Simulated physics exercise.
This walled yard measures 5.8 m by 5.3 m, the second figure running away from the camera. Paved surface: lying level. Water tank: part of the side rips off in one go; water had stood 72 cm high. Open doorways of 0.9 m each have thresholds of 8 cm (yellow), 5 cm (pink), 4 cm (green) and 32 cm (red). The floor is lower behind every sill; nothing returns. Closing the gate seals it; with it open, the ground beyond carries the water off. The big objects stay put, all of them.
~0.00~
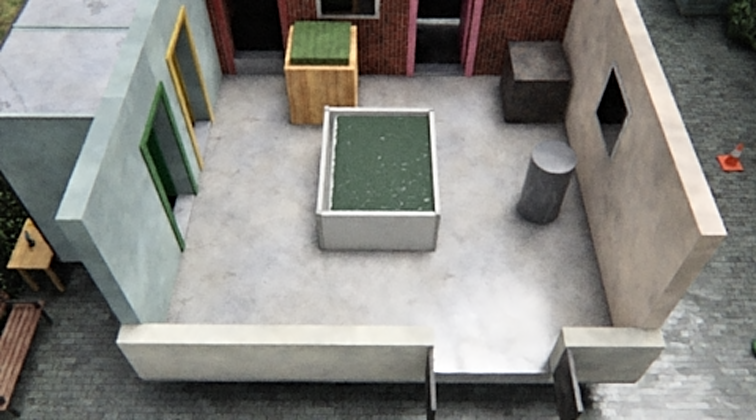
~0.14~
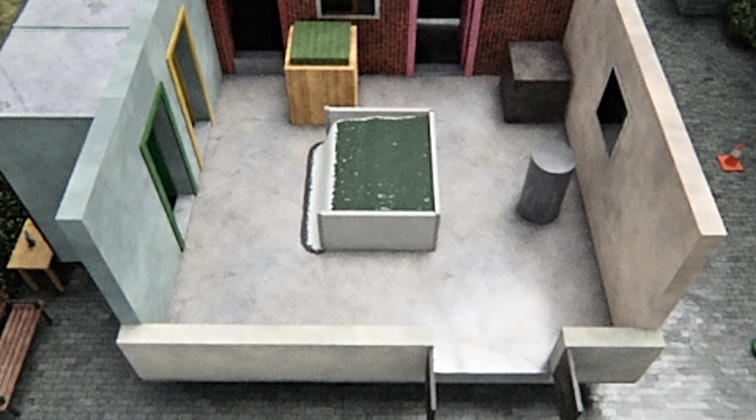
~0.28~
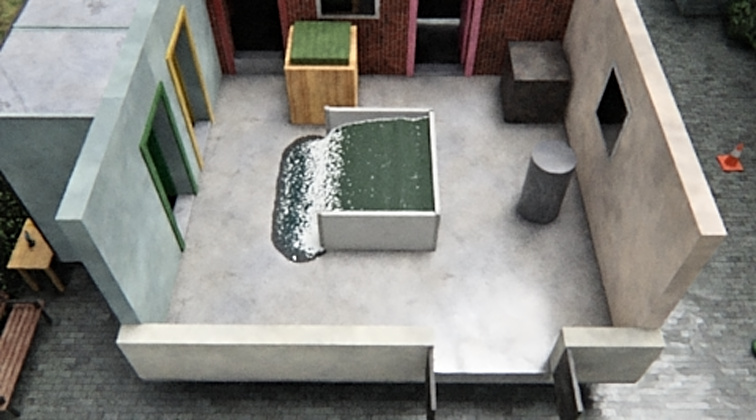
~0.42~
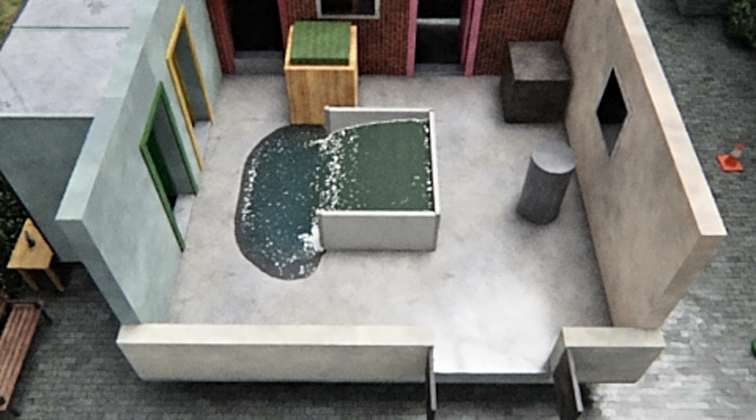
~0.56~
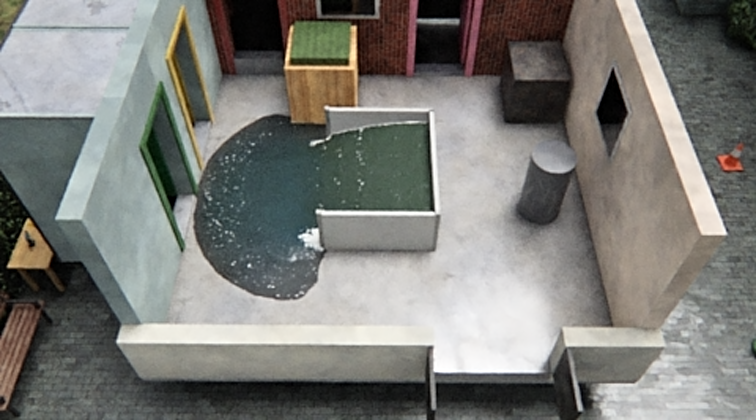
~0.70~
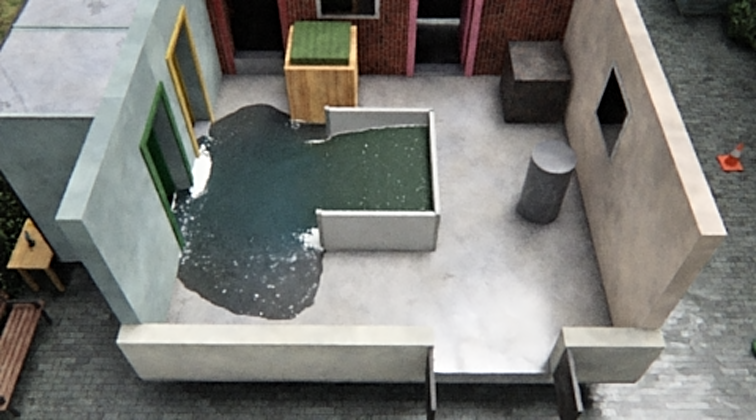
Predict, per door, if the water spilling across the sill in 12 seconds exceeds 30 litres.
In the end at the yellow door the amount will overshoot the limit, at the pink door the amount will not overshoot the limit, at the green door the amount will overshoot the limit, at the red door the amount will not overshoot the limit.
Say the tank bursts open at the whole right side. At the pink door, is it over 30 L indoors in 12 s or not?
Measured against that limit, the pink door goes beyond it.
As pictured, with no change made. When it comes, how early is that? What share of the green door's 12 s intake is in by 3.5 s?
Some 85 in a hundred.
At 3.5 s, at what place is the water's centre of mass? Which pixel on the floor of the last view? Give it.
I'd put it close to (282, 192).
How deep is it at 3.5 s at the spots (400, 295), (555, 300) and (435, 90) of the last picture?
I'd read it as roughly 3, 0 and 2 cm, in that order.
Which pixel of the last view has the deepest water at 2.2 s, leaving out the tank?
Around (223, 76).
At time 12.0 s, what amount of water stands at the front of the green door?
The depth comes to around 3.5 centimetres.
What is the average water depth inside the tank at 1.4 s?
The average depth is around 26 cm.
After 1.4 s water covers 30 % of the floor and is deepest (40 cm) near (210, 187); yellow door 29 cm at the sill, 76 L in, pink door not reached, green door 25 cm at the sill, 160 L in, red door not reached.
After 2.2 s water covers 35 % of the floor and is deepest (34 cm) near (223, 76); yellow door 23 cm at the sill, 175 L in, pink door not reached, green door 24 cm at the sill, 334 L in, red door 18 cm at the sill, 0 L in.
After 3.5 s water covers 55 % of the floor and is deepest (24 cm) near (285, 77); yellow door 13 cm at the sill, 232 L in, pink door 2 cm at the sill, 0 L in, green door 13 cm at the sill, 450 L in, red door 17 cm at the sill, 0 L in.
After 7.0 s water covers 85 % of the floor and is deepest (11 cm) near (160, 352); yellow door 6 cm at the sill, 249 L in, pink door 1 cm at the sill, 0 L in, green door 7 cm at the sill, 521 L in, red door 8 cm at the sill, 0 L in.
After 12.0 s water covers 95 % of the floor and is deepest (6 cm) near (590, 293); yellow door 4 cm at the sill, 249 L in, pink door 3 cm at the sill, 0 L in, green door 4 cm at the sill, 530 L in, red door 3 cm at the sill, 0 L in.
